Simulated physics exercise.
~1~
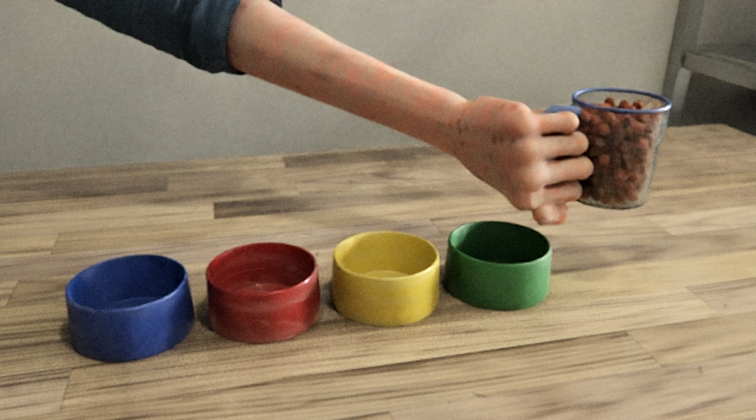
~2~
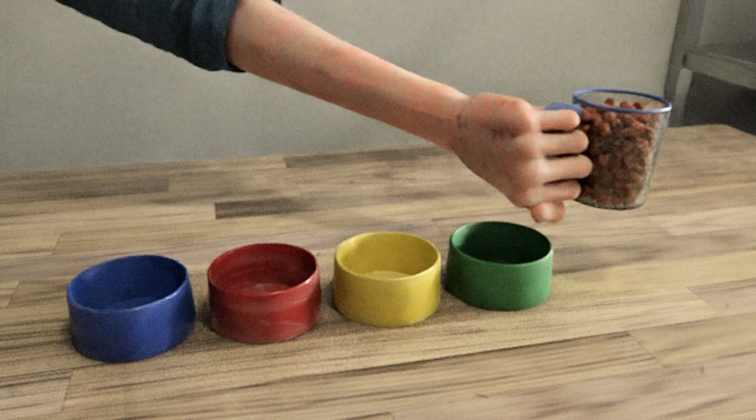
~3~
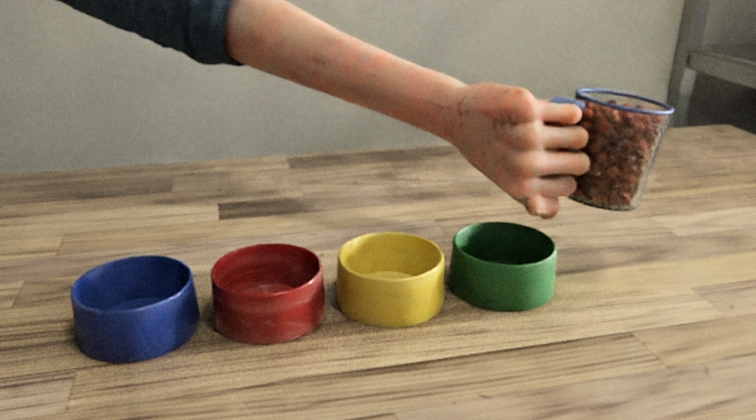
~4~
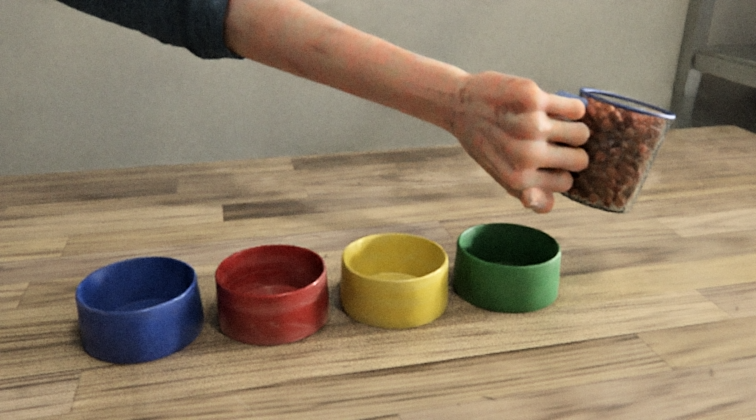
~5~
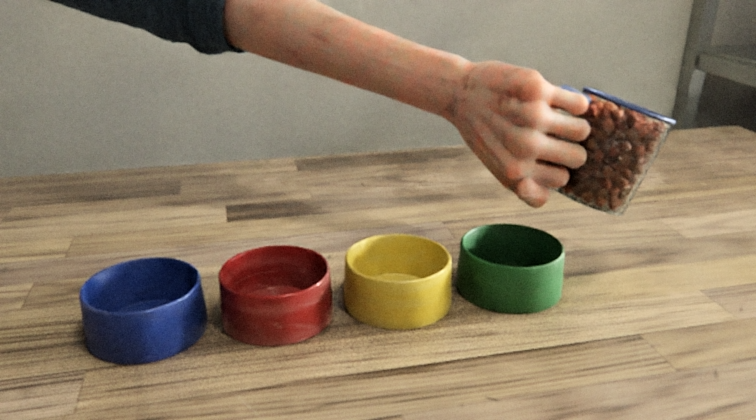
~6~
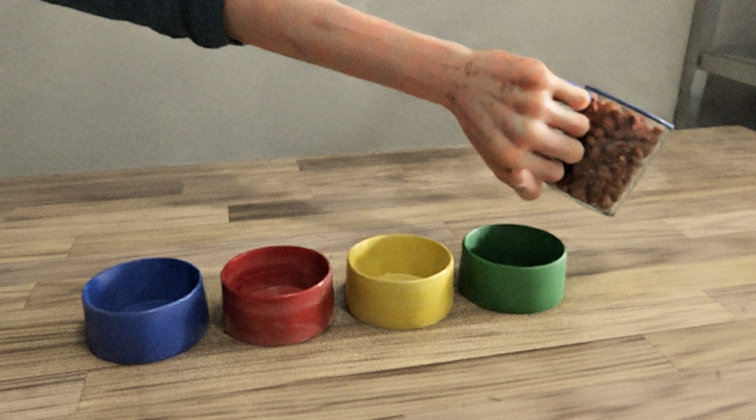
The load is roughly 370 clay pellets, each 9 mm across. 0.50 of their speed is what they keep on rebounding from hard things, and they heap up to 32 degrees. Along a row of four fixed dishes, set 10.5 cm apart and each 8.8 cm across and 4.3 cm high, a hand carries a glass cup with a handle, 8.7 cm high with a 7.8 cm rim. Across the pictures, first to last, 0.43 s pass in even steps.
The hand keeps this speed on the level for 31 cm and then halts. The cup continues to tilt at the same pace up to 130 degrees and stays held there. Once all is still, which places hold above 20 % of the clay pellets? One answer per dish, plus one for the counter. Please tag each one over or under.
Red dish - under; blue dish - under; green dish - over; yellow dish - under; counter - over.
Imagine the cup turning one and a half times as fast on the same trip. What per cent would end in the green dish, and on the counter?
Shares: Green at 10; counter at 90.
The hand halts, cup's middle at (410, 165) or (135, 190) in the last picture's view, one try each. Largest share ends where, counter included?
On the first run most goes to green, and on the second to green.
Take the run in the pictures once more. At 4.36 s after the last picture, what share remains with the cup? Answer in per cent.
Around 0 in a hundred.
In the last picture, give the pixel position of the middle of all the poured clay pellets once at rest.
Approximately (538, 272) in the last view.
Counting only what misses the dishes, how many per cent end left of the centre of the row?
0 per cent.
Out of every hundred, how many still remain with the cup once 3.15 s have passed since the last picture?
Close to 0 in a hundred.
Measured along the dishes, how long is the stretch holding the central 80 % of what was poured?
Length: Approx. 13 cm.
Then, 1.89 s after the last picture, tilt 130 degrees; cup holds 0 %, green 55 %.
Then, 3.15 s after the last picture, tilt 130 degrees; cup holds 0 %, green 55 %.
Then, 4.36 s after the last picture, tilt 130 degrees; cup holds 0 %, green 55 %.
In the end, red 0 %, blue 0 %, green 55 %, yellow 0 %, counter 45 %.
